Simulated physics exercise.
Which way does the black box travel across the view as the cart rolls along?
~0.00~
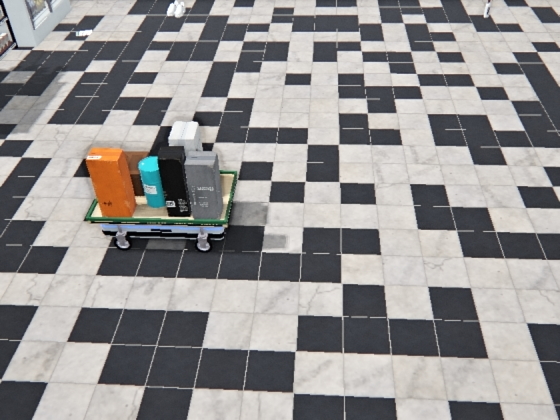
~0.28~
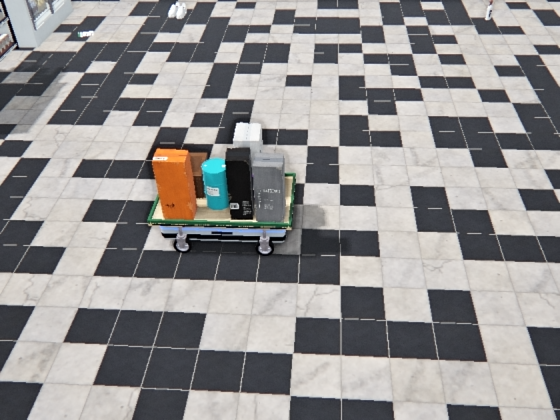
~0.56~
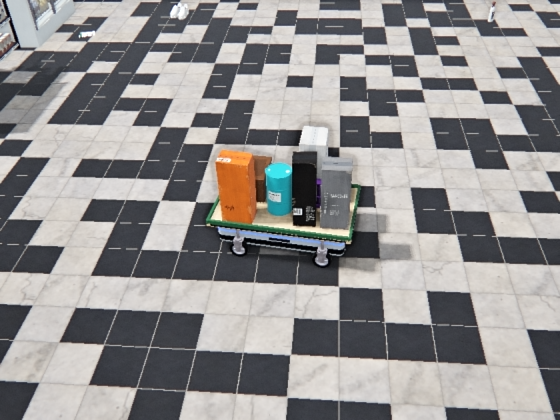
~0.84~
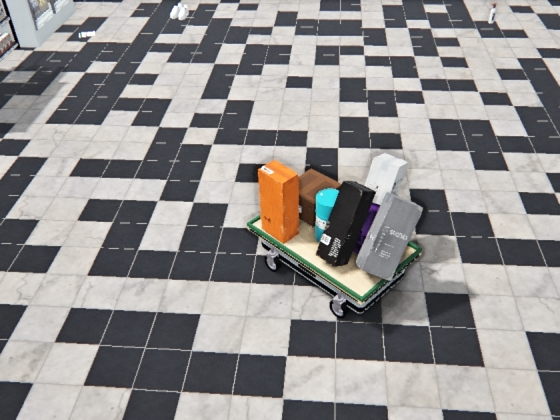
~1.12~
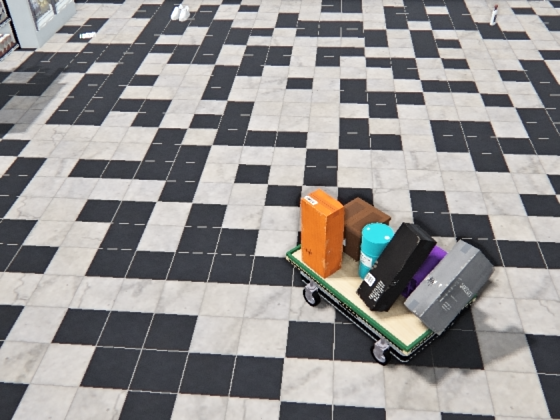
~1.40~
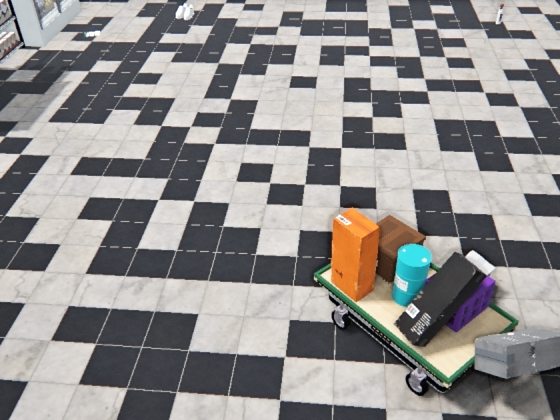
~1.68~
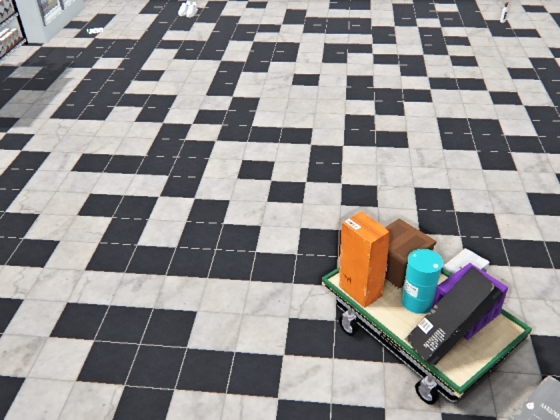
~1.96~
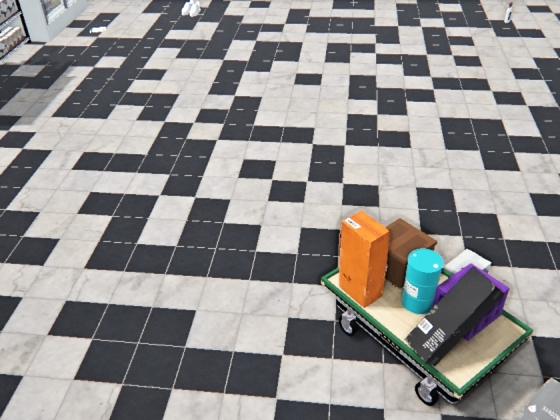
The black box moves to the right, carried along on the cart.
